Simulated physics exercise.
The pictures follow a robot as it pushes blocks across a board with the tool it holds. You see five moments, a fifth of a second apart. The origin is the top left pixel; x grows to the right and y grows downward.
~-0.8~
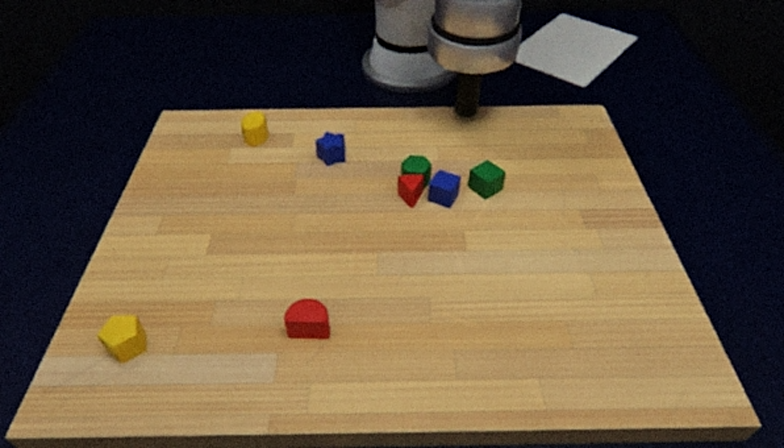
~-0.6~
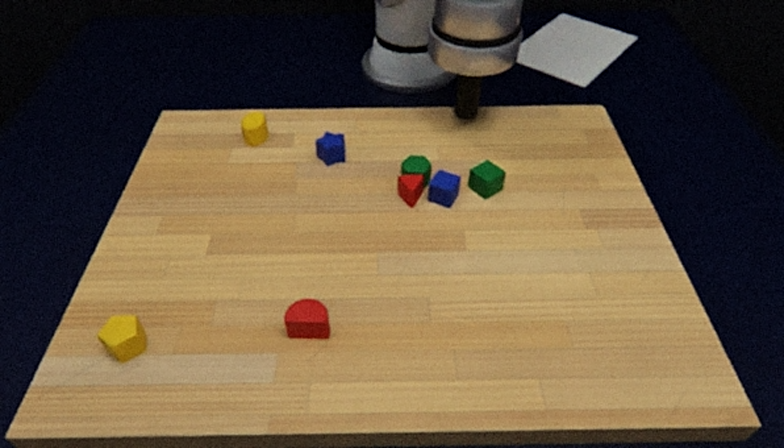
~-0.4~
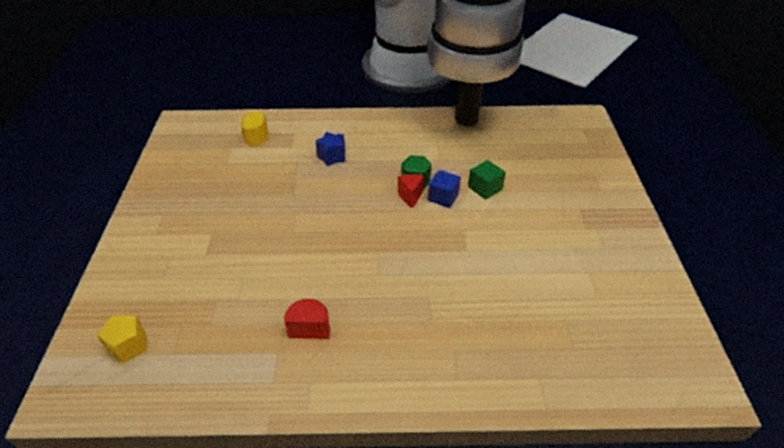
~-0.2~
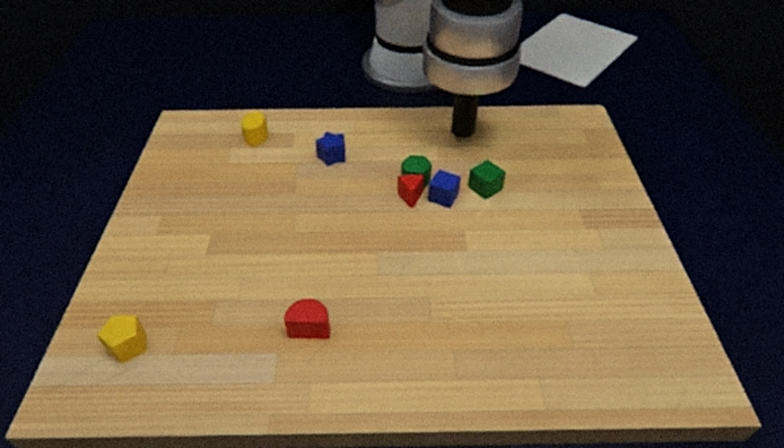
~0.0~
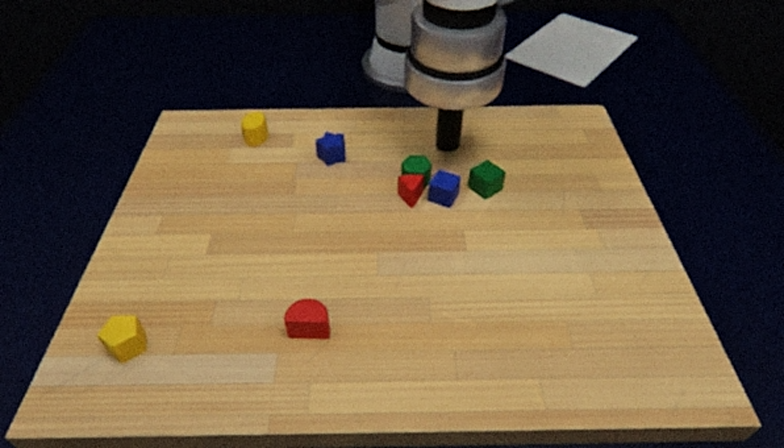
A grey robot arm with a dark, rod-like tip hovers at the far edge of a pale wooden board, seen from a raised, fixed view. Blue, green and red blocks cluster below the tip, with yellow and blue blocks farther left and red and yellow ones nearer. The arm barely shifts at first, then moves toward the cluster and slightly left, while every block stays still.
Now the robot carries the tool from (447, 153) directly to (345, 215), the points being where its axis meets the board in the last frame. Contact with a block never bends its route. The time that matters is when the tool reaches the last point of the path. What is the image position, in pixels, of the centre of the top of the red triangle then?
When the path ends, it will be at (413, 201).
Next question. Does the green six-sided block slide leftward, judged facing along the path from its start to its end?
It seems so.
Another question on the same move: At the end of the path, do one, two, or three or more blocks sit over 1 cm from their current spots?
It should be two, as far as I can tell.
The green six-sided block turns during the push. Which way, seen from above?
Turns anticlockwise.
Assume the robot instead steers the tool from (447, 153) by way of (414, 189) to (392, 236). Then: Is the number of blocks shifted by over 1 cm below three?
Answer: Yes.
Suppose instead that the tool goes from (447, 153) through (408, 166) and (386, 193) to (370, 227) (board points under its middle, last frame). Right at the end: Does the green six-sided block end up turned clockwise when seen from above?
That would be a no.
The first path, step by step. One third of the way, tool (416, 164); red triangle (409, 187); green six-sided block (408, 172), turned 15° anticlockwise.
Two thirds of the way, tool (381, 184); red triangle (413, 201), turned 55° anticlockwise; green six-sided block (389, 193), turned 80° anticlockwise.
At the end, tool (344, 207); red triangle (413, 201), turned 55° anticlockwise; green six-sided block (386, 198), turned 105° anticlockwise; blue square in place.
